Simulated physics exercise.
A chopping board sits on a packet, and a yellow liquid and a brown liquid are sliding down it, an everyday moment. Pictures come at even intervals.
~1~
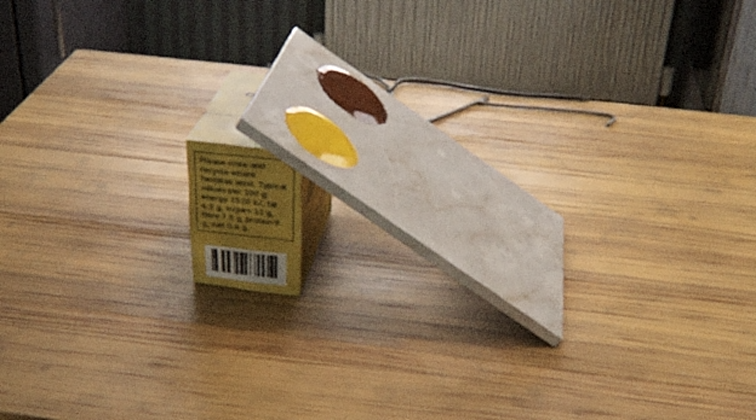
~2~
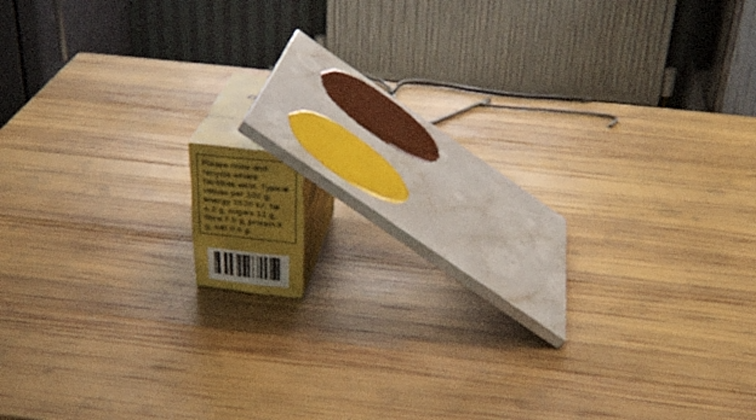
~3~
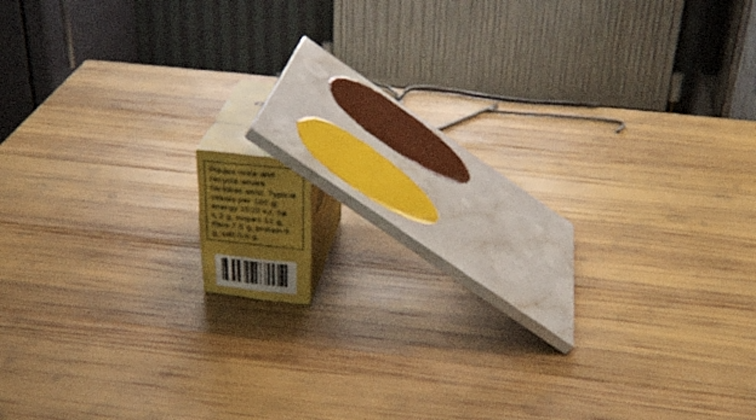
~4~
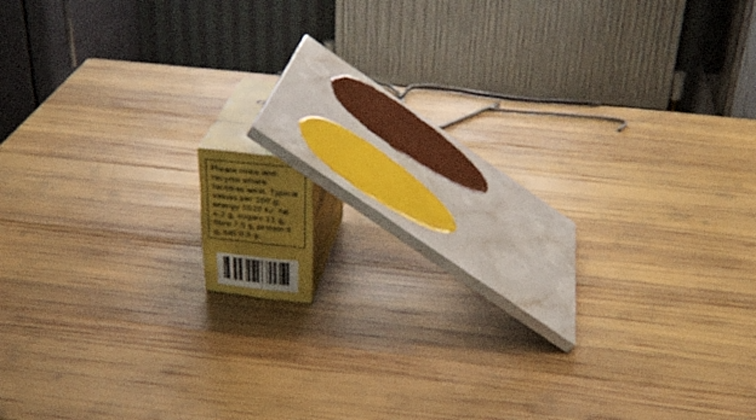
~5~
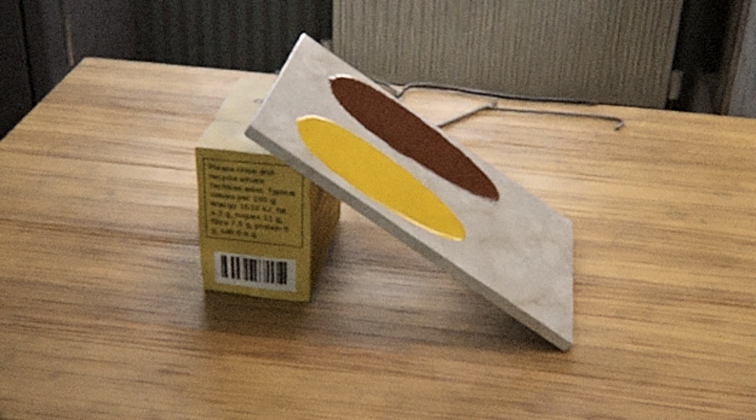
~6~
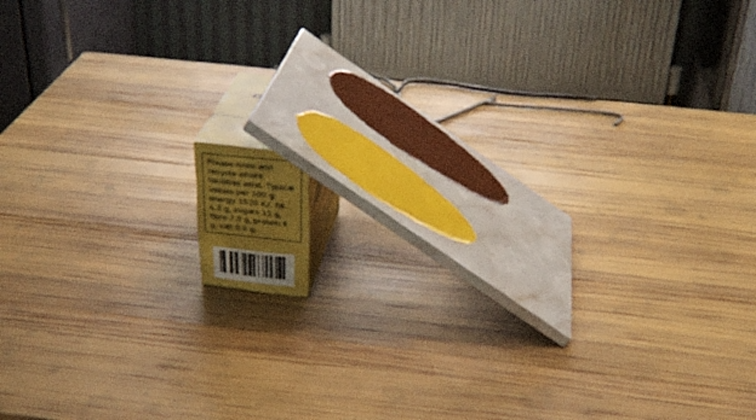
On a wooden table, yellow and brown liquids slide down a tilted board, gradually slowing.
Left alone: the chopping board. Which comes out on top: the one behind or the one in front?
The rear one wins.
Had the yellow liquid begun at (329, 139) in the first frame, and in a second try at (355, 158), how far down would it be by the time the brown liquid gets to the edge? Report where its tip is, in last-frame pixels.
About (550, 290), then about (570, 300).
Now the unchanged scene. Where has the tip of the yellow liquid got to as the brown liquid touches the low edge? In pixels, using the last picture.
Its tip is near (529, 273) in the last picture.
A moment on, the yellow liquid is three quarters of the way down; the brown liquid is close to the edge.
When it is over, the yellow liquid is three quarters of the way down; the brown liquid is at the low edge.
